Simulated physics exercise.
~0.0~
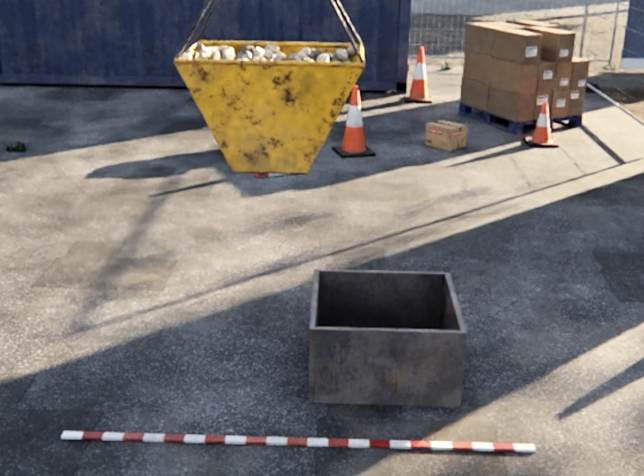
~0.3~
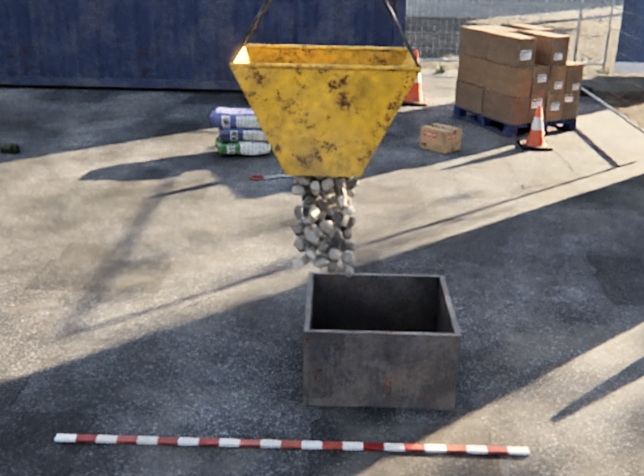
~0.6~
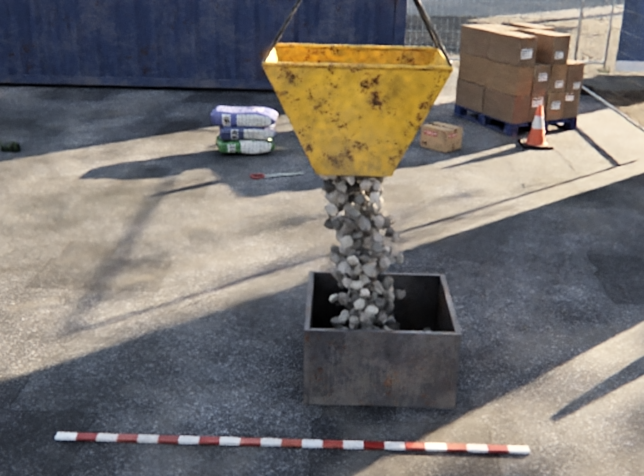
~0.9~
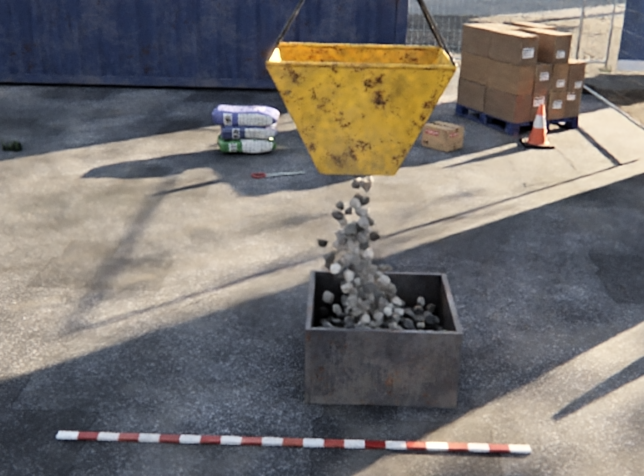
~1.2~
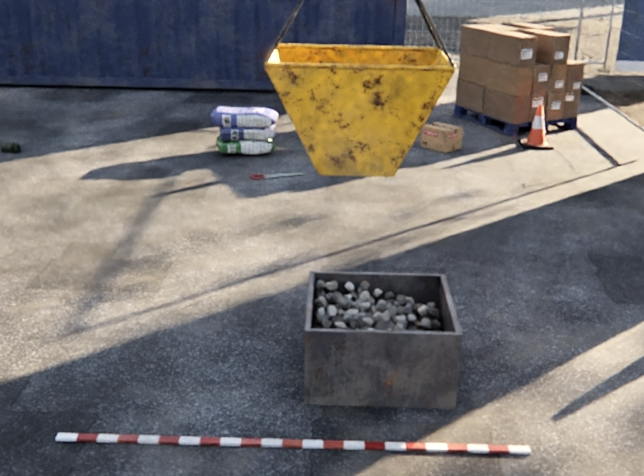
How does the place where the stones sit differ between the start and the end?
At the start the stones are heaped in the hanging yellow skip. By the end they lie lower down and farther right, inside the grey open-topped bin on the ground.
